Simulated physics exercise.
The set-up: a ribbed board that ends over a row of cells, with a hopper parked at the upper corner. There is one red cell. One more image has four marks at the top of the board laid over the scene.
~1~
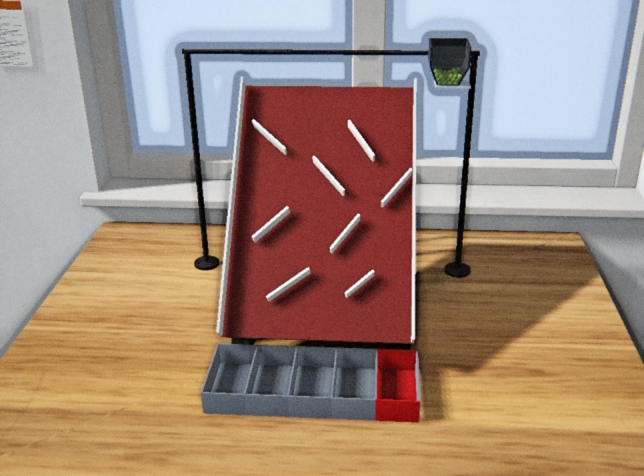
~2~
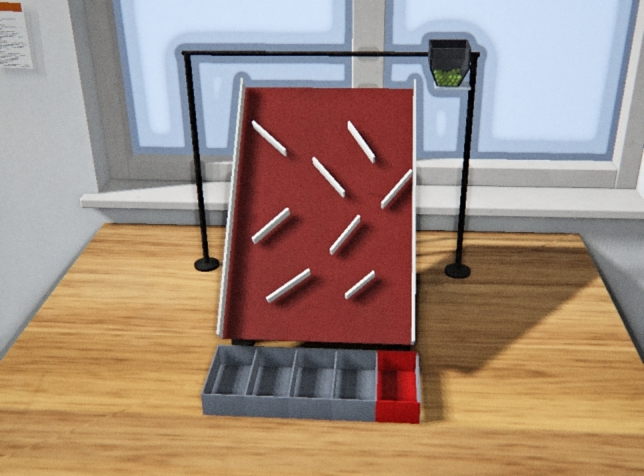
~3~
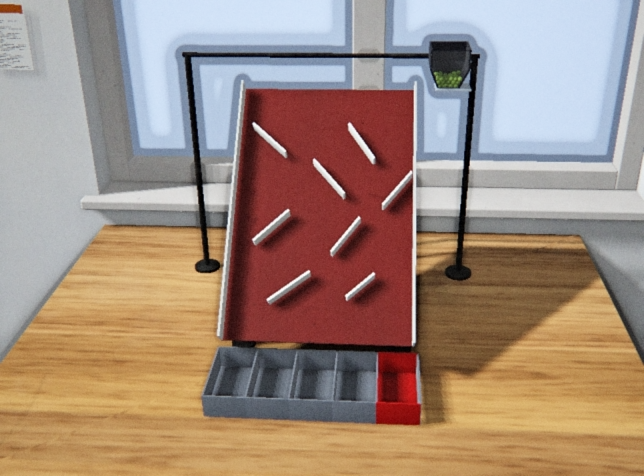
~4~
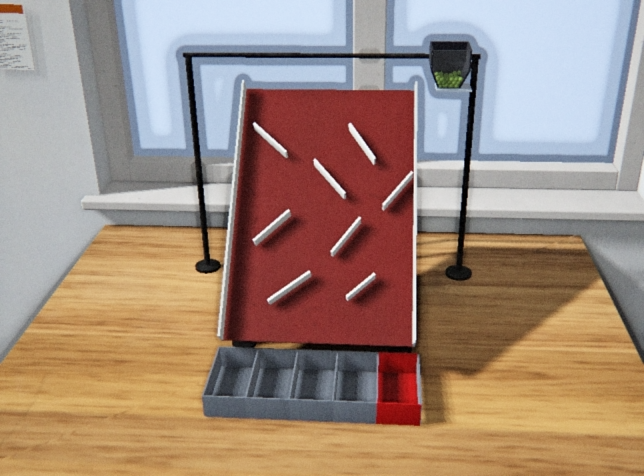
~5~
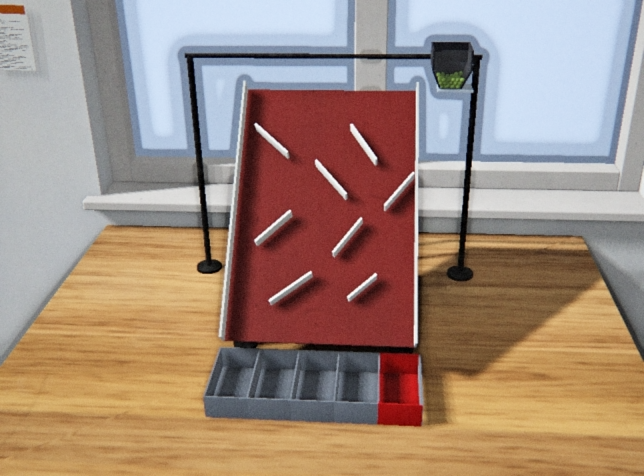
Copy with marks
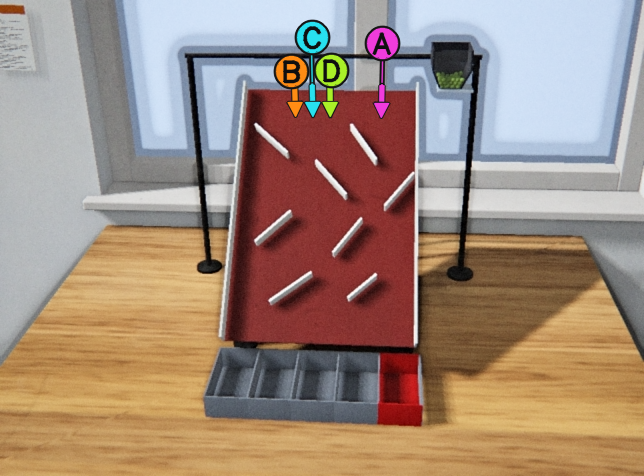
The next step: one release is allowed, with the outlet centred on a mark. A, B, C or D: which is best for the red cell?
D is best.
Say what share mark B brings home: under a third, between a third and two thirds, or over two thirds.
It is under a third.
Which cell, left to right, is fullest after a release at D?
The fifth.
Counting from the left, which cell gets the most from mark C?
It is the first one.
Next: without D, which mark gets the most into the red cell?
Here it is mark C.
On the marked copy, mark A meets the board at (381, 112); mark B meets the board at (295, 111); mark C meets the board at (312, 111); mark D meets the board at (330, 111).
For mark A, a small part in the red cell, nearly all in other cells, a stray few outside the box.
For mark B, a small part in the red cell, most in other cells, a small part outside the box.
For mark C, about a quarter in the red cell, about two thirds in other cells, a small part outside the box.
For mark D, about a third in the red cell, about half in other cells, a small part outside the box.
